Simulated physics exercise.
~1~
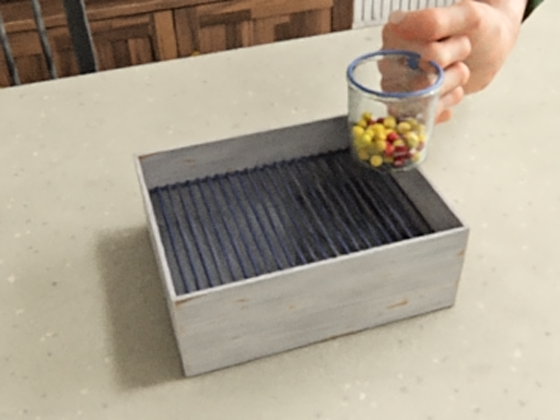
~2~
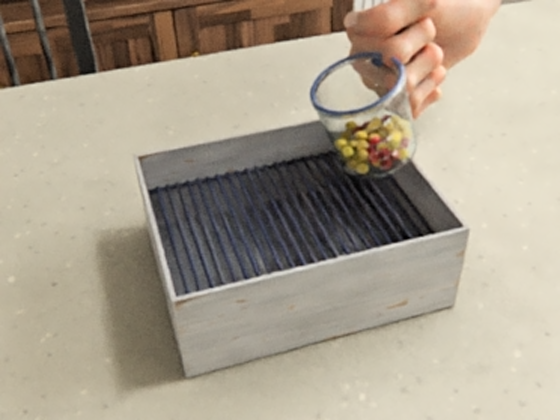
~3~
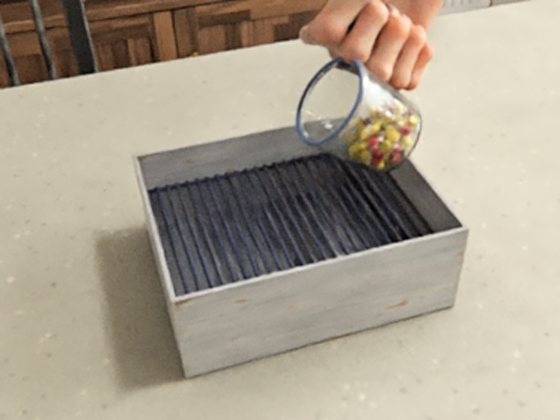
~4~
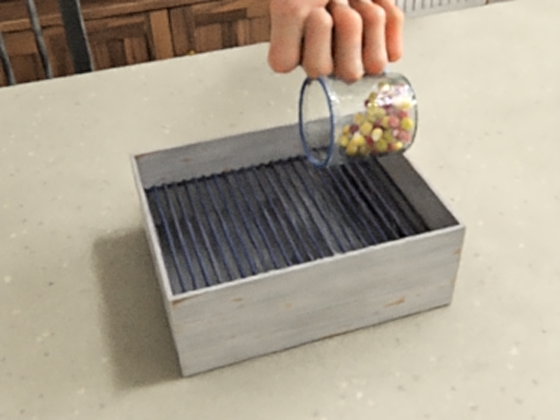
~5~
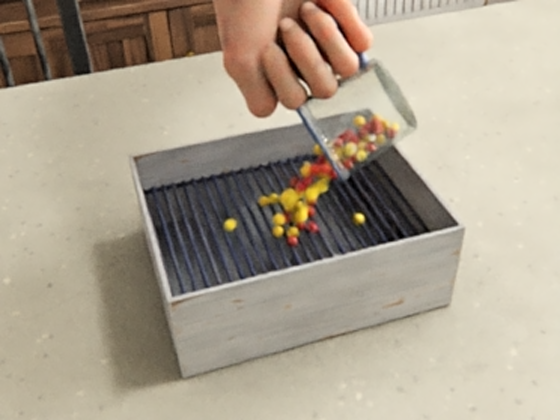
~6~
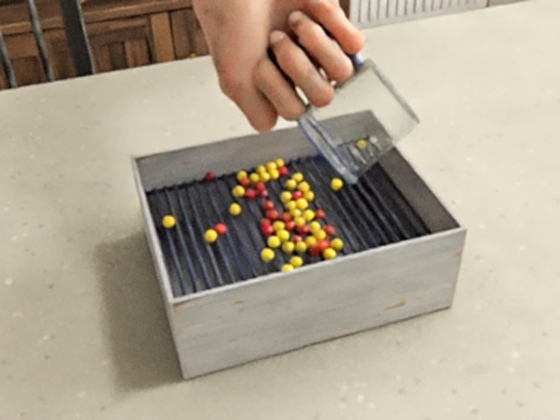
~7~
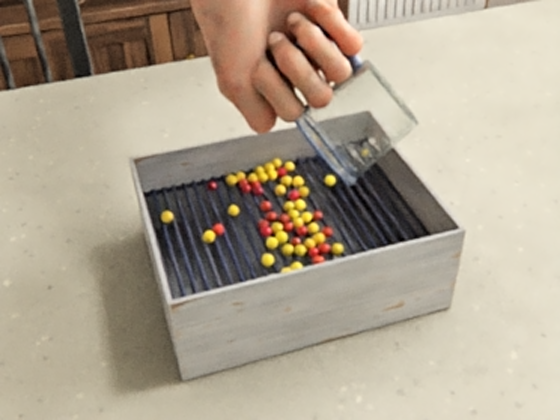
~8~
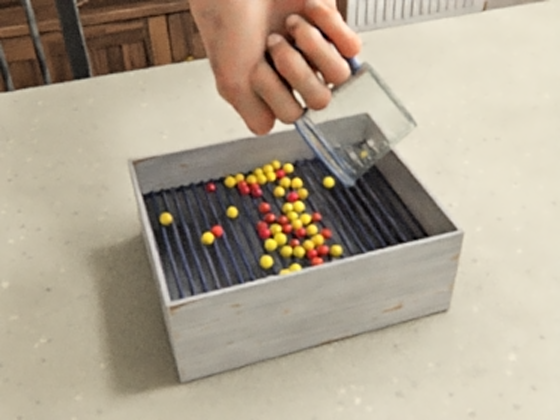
The clip shows a hand moving a clear cup of red and yellow pieces leftward over a grey box with dark wires across it, tipping it until the pieces tumble out. They scatter and settle on the wires, both colours mixed together, while the hand holds the tilted cup above.
